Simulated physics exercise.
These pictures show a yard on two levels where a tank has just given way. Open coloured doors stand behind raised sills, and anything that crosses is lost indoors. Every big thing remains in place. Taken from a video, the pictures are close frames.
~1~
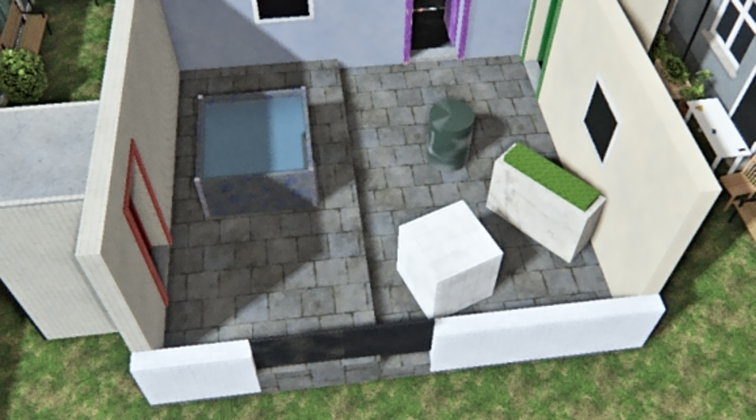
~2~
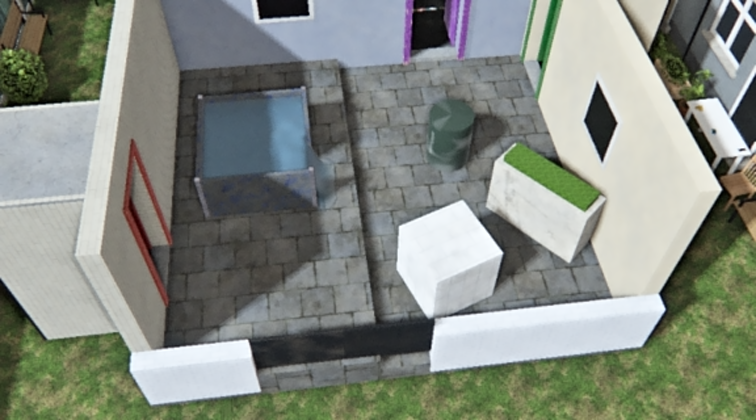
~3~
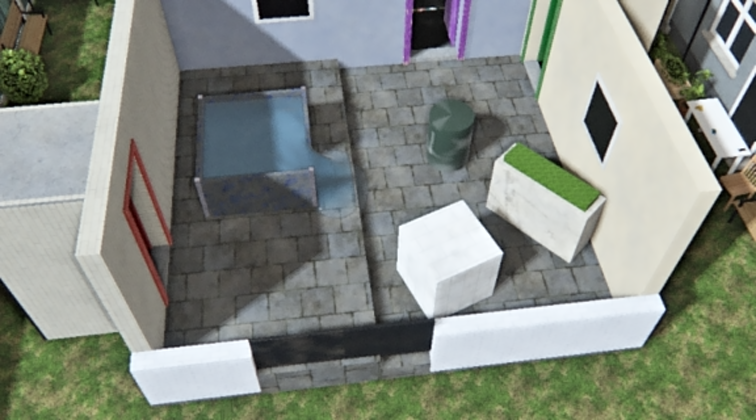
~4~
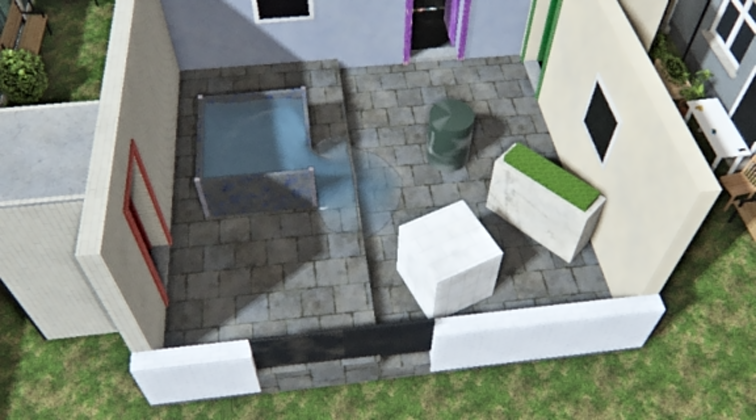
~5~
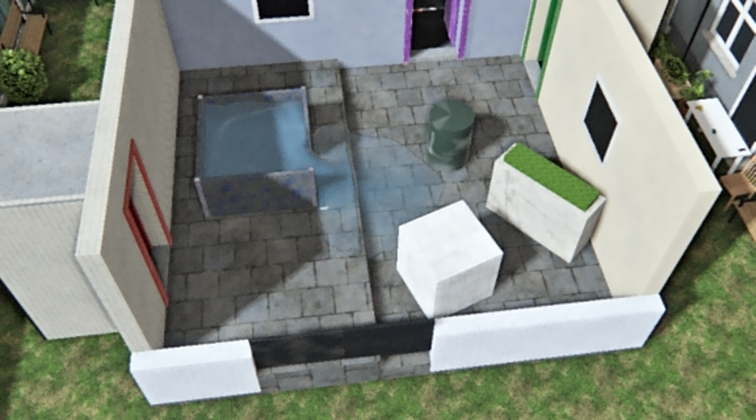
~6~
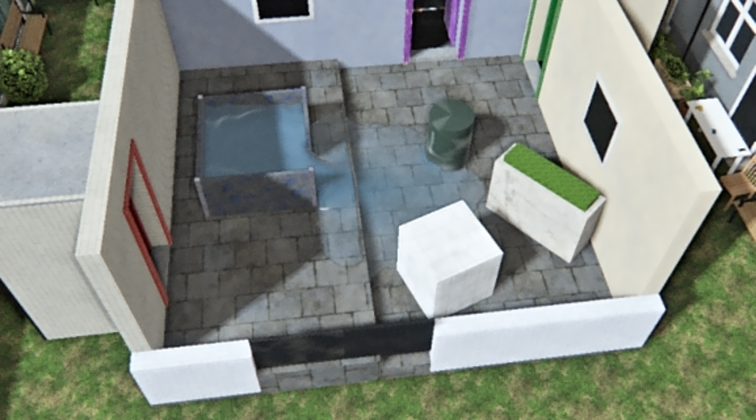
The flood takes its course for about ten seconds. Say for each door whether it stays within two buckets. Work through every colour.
One by one: I expect the green door to go past two buckets; I expect the purple door to stop at two buckets or less; I expect the red door to stop at two buckets or less.
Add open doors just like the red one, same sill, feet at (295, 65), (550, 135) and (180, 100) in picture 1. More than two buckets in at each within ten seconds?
Going door by door: The first remains below the limit, the second runs past the limit, the third remains below the limit.
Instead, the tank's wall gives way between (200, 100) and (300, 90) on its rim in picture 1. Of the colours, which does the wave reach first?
That would be the purple one.
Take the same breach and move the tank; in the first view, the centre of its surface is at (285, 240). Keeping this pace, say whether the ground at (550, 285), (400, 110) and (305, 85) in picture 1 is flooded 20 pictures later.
I'd say swamped for the first, swamped for the second and still dry for the third.
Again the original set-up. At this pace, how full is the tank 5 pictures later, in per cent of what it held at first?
About 62 %.
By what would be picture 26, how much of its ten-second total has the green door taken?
I make it 10 per cent.
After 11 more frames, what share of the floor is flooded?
It comes to 45 per cent.
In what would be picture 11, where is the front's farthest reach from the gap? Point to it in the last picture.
About (567, 195).
A moment on, water covers 25 % of the floor; the green door not reached, the purple door not reached, the red door not reached.
Next, water covers 45 % of the floor; the green door wet at the sill, nothing in, the purple door wet at the sill, nothing in, the red door not reached.
Then, water covers 55 % of the floor; the green door under two buckets in, the purple door under two buckets in, the red door not reached.
Later, water covers 60 % of the floor; the green door over two buckets in, the purple door under two buckets in, the red door not reached.
In the end, water covers 60 % of the floor; the green door over two buckets in, the purple door under two buckets in, the red door not reached.
